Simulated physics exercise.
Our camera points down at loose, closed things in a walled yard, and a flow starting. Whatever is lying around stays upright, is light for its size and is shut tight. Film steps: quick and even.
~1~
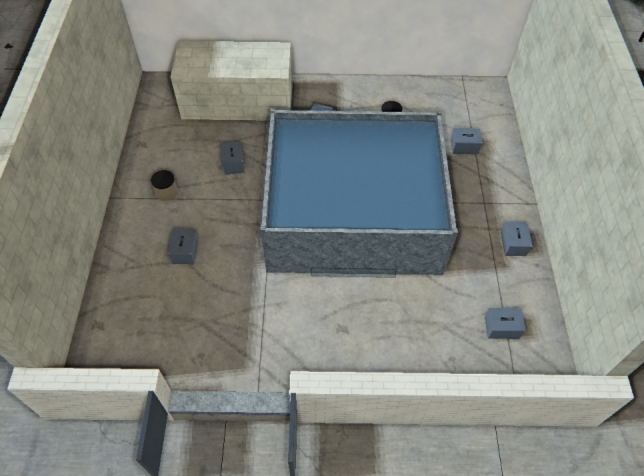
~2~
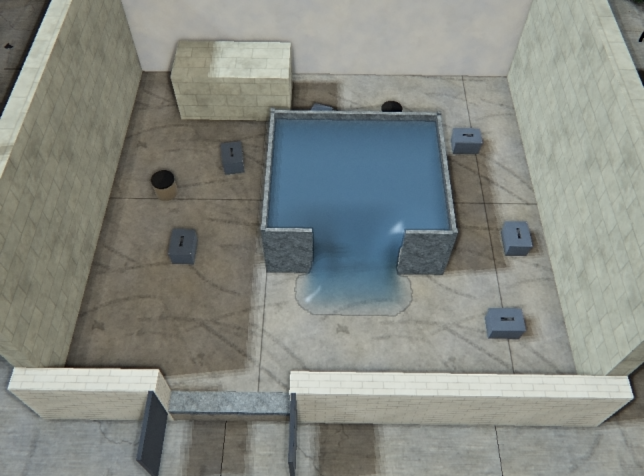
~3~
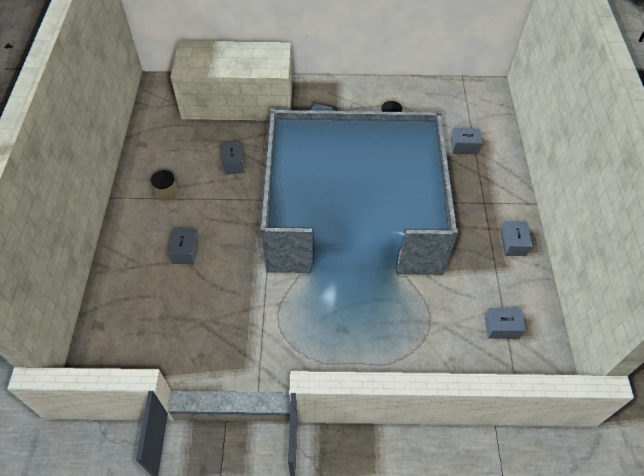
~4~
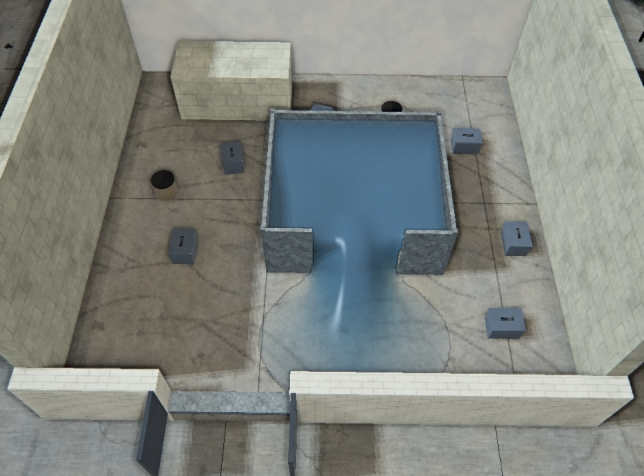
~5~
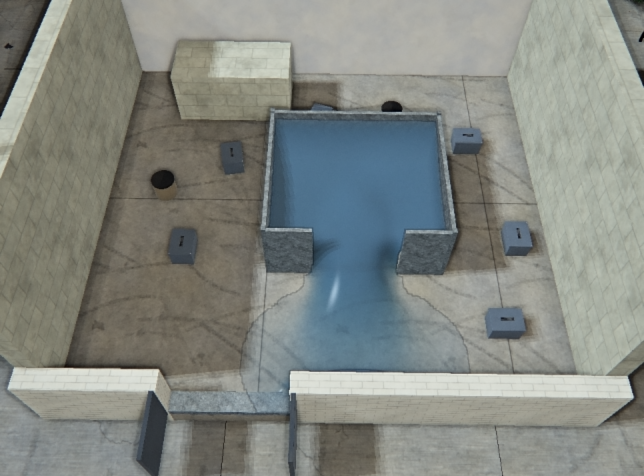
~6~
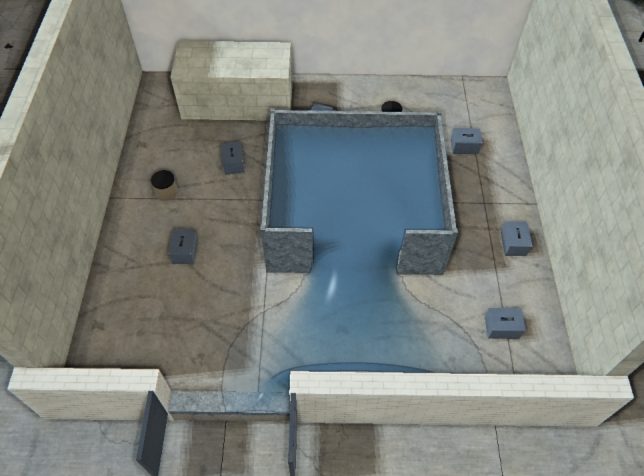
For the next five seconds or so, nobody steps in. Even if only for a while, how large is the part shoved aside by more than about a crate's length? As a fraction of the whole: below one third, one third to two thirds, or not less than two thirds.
The fraction is one third to two thirds.
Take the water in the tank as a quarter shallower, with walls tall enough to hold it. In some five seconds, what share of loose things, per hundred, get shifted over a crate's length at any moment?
Share displaced: Approx. 20 percent.
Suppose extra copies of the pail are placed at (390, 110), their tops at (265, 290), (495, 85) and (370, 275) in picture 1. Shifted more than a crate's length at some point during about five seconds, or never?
So, in order, the copies go nowhere much, a long way, a long way.
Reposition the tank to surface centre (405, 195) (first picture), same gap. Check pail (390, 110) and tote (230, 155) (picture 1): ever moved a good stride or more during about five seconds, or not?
First: Stayed short. Second: Stayed short.
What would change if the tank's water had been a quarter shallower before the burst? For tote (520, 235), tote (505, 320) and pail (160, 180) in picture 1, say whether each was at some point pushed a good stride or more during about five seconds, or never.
The first one: Reaches it. The second: Reaches it. The third: Doesn't reach it.
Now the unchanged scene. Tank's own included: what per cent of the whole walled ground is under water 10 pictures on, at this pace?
My guess is around 45 per cent.
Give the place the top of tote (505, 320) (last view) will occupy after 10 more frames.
About (503, 278).
A moment on, 0 of 8 are well off their spots; 0 afloat.
Next, 1 of 8 are well off their spots; 0 afloat.
Later, 2 of 8 are well off their spots; 1 afloat.
In the end, 4 of 8 are well off their spots, and 4 have been at some point; 1 afloat.
